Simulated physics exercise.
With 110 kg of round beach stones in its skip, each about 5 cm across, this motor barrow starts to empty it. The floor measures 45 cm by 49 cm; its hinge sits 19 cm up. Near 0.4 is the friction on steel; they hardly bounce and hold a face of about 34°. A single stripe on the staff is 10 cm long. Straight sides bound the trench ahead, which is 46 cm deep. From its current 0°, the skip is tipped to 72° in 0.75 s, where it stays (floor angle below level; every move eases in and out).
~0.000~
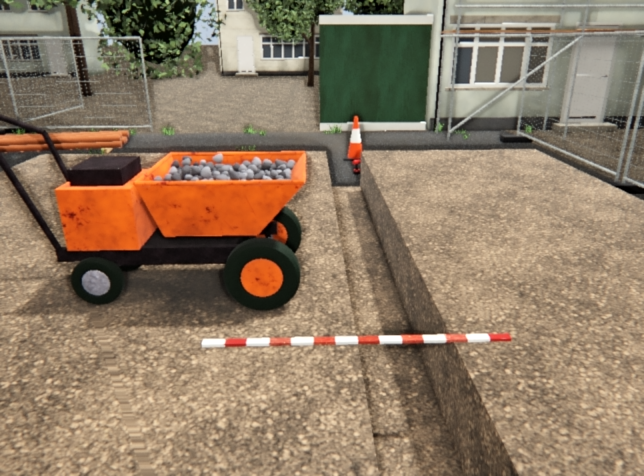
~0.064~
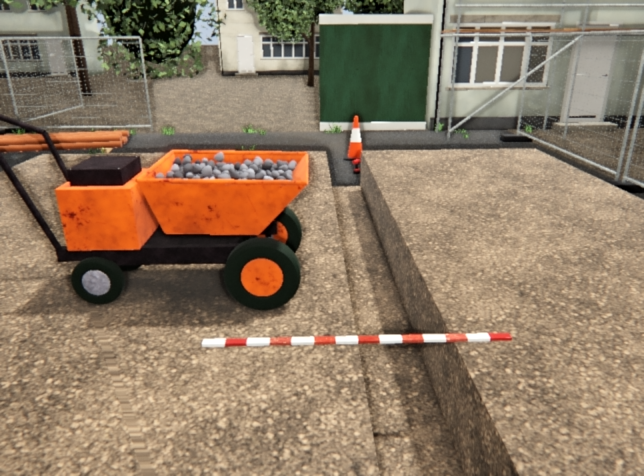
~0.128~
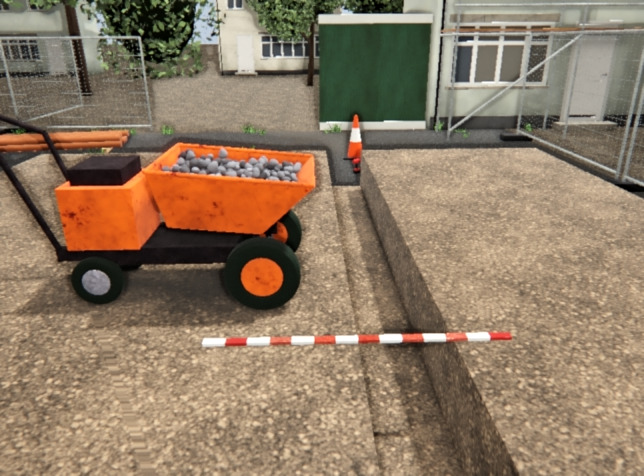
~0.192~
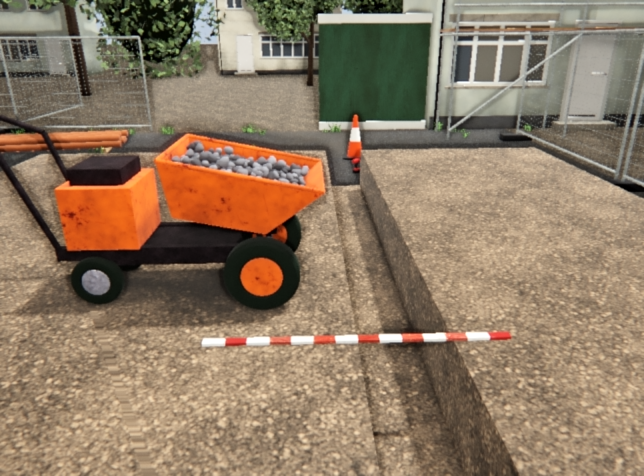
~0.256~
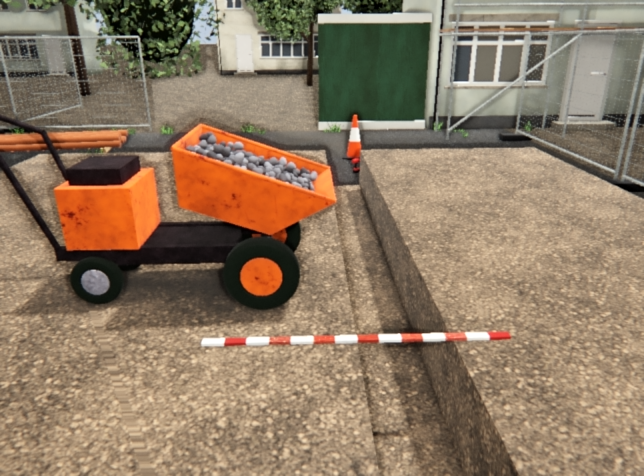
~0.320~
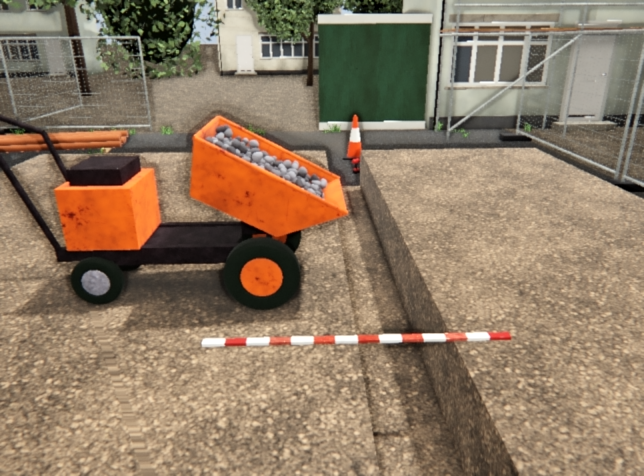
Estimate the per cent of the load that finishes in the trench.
Roughly 93 percent.
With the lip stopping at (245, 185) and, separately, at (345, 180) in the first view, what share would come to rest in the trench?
First place roughly 85%, second roughly 45%.
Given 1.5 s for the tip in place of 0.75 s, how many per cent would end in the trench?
About 100 percent, I'd say.
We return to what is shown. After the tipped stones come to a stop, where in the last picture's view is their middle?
Around (394, 340).
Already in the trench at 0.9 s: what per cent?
40 per cent, give or take.
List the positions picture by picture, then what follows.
In the first picture, lip at (304, 182), floor tilted 0°, highest stones at (222, 165).
In the second picture, lip at (307, 183), floor tilted 1°, highest stones at (223, 164); the stones move at 0.3 m/s on average.
In the third picture, lip at (314, 186), floor tilted 6°, highest stones at (198, 159); the stones move at 0.6 m/s on average.
In the fourth picture, the skip is at 12°, its lip at (324, 192); the top of the load is at (201, 153); the stones move at 0.8 m/s on average.
In the fifth picture, the skip is at 19°, its lip at (335, 201); the top of the load is at (207, 144); the stones move at 1.0 m/s on average.
In the sixth picture, lip at (347, 214), floor tilted 28°, highest stones at (221, 136); the stones move at 1.1 m/s on average.
After 0.6 s the floor is at 60°; 100 % in the skip; the foremost stones are at (362, 236).
After 0.9 s the floor is at 72°; 58 % in the skip, 42 % in the trench; the foremost stones are at (431, 283).
After 1.2 s the floor is at 72°; 11 % in the skip, 82 % in the trench, 7 % past the trench; the foremost stones are at (492, 257).
After 3.2 s the floor is at 72°; 0 % in the skip, 93 % in the trench, 7 % past the trench; the foremost stones are at (564, 259).
